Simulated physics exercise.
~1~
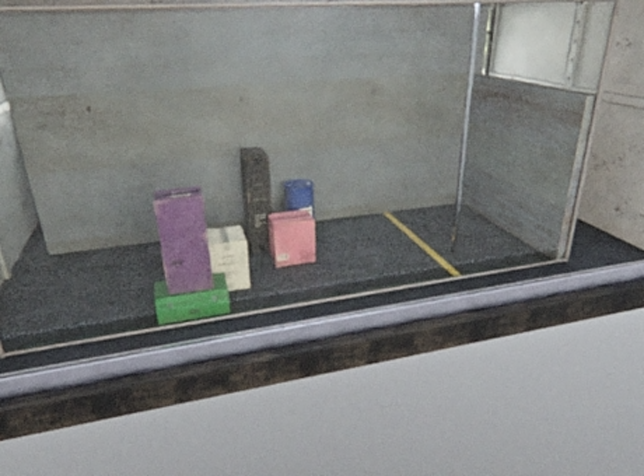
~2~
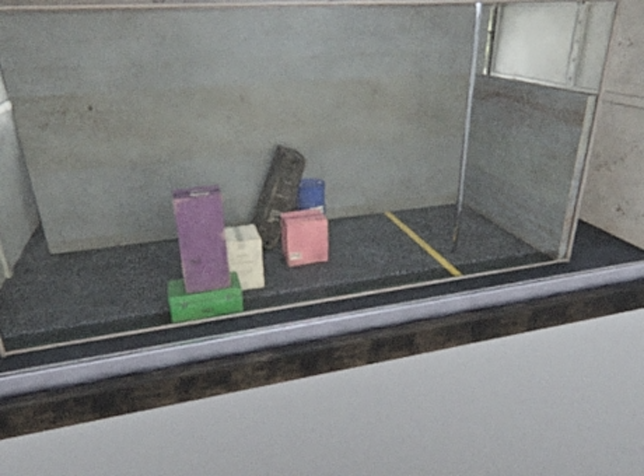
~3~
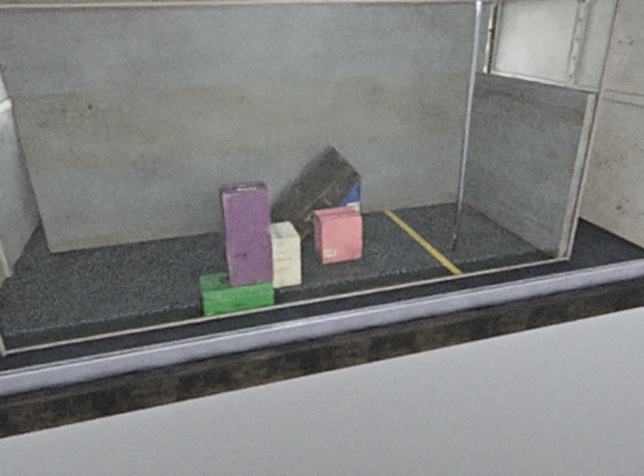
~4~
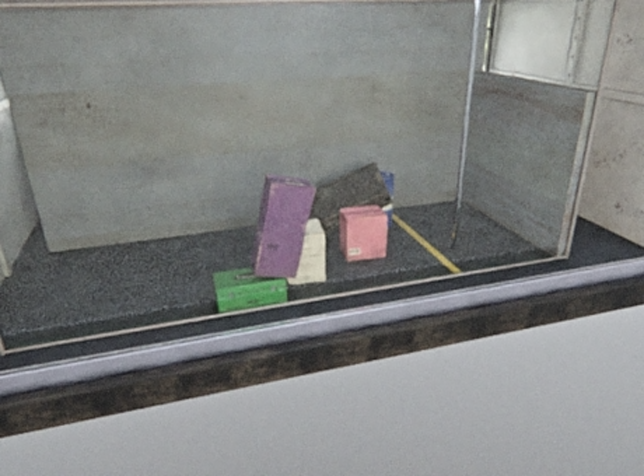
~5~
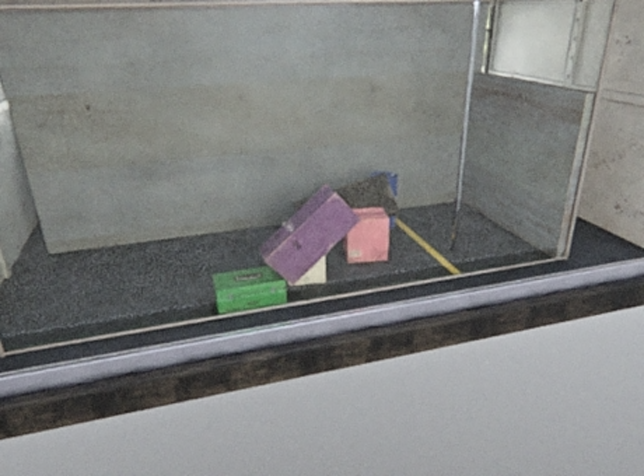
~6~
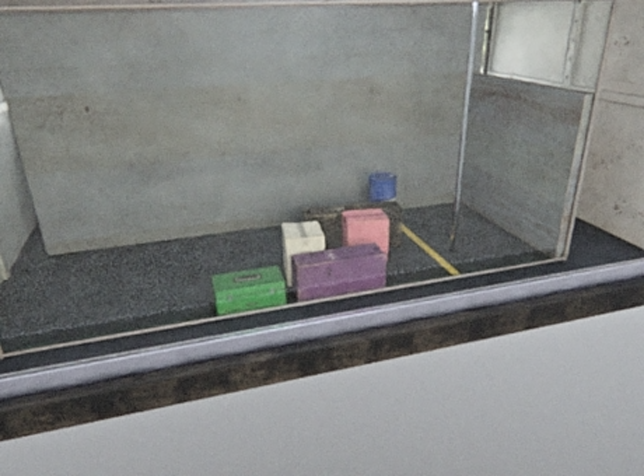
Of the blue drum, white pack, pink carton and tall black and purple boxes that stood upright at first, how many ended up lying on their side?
Two of them ended up on their side, the tall black box and the tall purple box.
